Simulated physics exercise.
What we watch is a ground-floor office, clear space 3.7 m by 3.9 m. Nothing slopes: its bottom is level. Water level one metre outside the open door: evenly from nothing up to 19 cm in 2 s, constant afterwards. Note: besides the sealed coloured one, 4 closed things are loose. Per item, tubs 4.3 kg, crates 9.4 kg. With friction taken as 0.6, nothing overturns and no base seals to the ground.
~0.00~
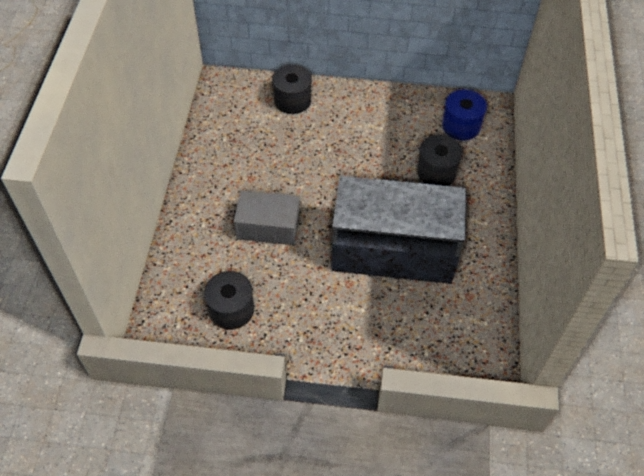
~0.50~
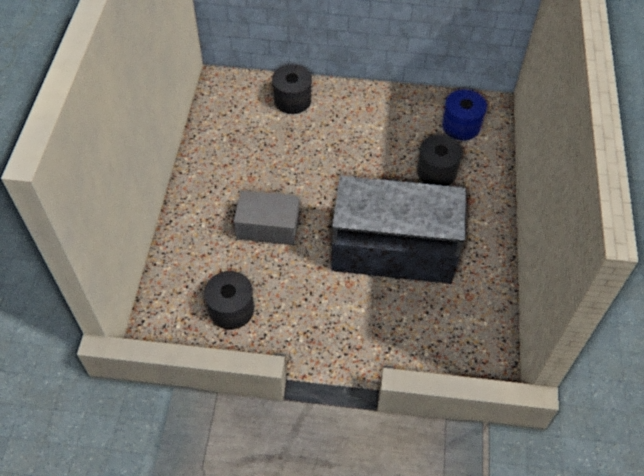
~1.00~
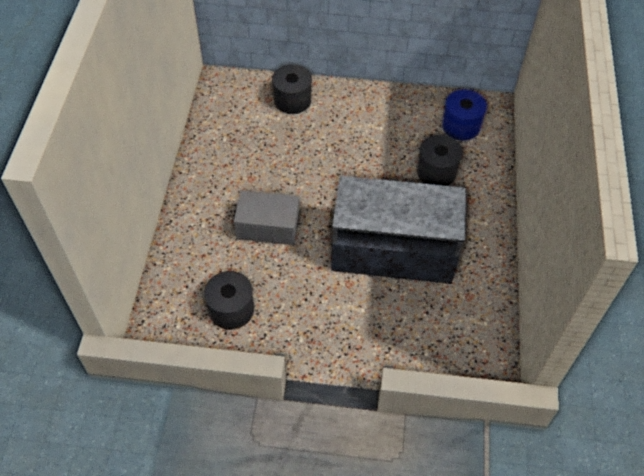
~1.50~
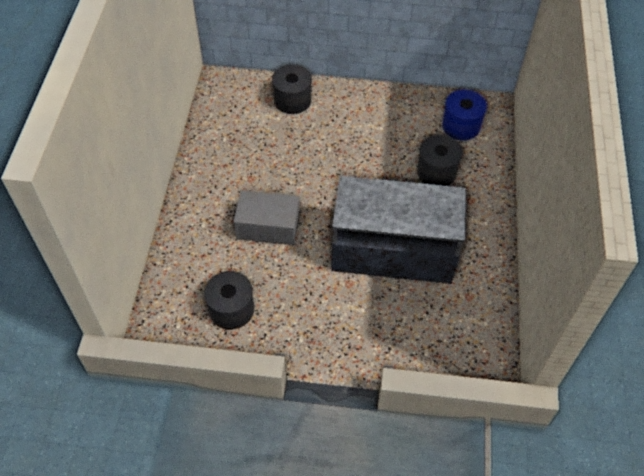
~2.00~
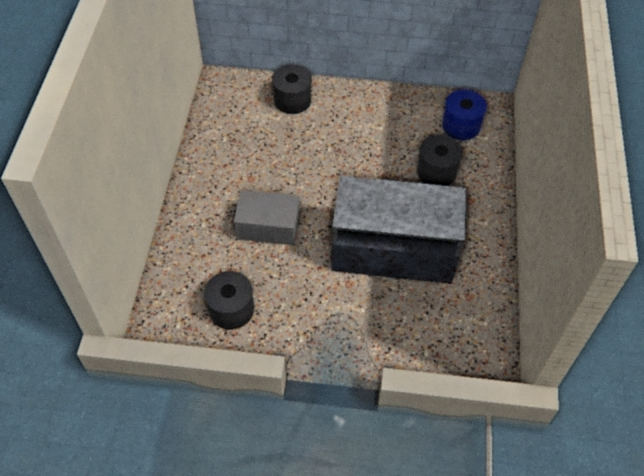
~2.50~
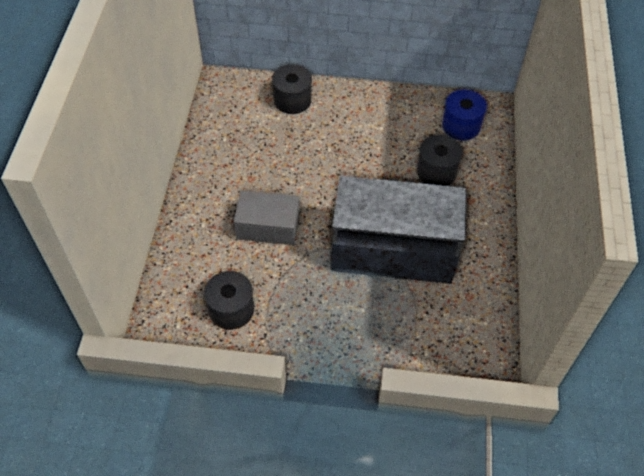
Water spreads over the paving around a walled room, then passes through the front opening and covers a small patch of the speckled floor, while the blue tub, dark cylinders and block-shaped objects inside stay still.
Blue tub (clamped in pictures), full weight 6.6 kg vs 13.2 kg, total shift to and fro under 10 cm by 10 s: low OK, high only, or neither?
High only.
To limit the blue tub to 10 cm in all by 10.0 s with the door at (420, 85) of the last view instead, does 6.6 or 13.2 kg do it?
The answer is that neither mass suffices.
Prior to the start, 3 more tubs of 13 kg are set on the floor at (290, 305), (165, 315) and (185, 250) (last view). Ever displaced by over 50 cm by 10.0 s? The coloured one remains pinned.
Note, in sequence: Exceeded, not exceeded, not exceeded.
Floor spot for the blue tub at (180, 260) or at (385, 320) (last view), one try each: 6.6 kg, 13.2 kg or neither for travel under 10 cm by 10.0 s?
In order, heavier load succeeds alone and no load succeeds.
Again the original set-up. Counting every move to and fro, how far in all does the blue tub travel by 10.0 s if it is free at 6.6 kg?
About 40 cm.
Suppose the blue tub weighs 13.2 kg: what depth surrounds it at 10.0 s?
Close to 8 cm deep.
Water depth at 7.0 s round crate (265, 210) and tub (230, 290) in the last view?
Close to 7 and 2 centimetres.
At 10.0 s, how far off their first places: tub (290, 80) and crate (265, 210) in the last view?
Net displacement, in order: 150 cm; 200 cm.
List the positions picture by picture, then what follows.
In the first frame, the blue tub at (466, 104) rests on the ground; 0.0 m2 under water; 0 of 5 have shifted.
In the second frame, the blue tub at (466, 104), on the bottom; 0.0 m2 under water; 0 of 5 have shifted.
In the third frame, the blue tub at (466, 104) rests on the ground; 0.0 m2 under water; 0 of 5 have shifted.
In the fourth frame, the blue tub at (466, 104) rests on the ground; 0.0 m2 under water; 0 of 5 have shifted.
In the fifth frame, the blue tub at (466, 104) rests on the ground; water covers 0.4 m2; 0 of 5 have shifted.
In the sixth frame, the blue tub at (466, 104), on the bottom; water covers 1.5 m2; 0 of 5 have shifted.
After 3.5 s the blue tub would be 0 cm from its start with 6.6 kg and 0 cm from its start with 13.2 kg; 0 cm of water round it then.
After 4.5 s the blue tub would be 0 cm from its start with 6.6 kg and 0 cm from its start with 13.2 kg; 0 cm of water round it then.
After 7.0 s the blue tub would be 0 cm from its start with 6.6 kg and 0 cm from its start with 13.2 kg; 3 cm of water round it then.
After 10.0 s the blue tub would be 41 cm from its start with 6.6 kg and 0 cm from its start with 13.2 kg; 8 cm of water round it then.
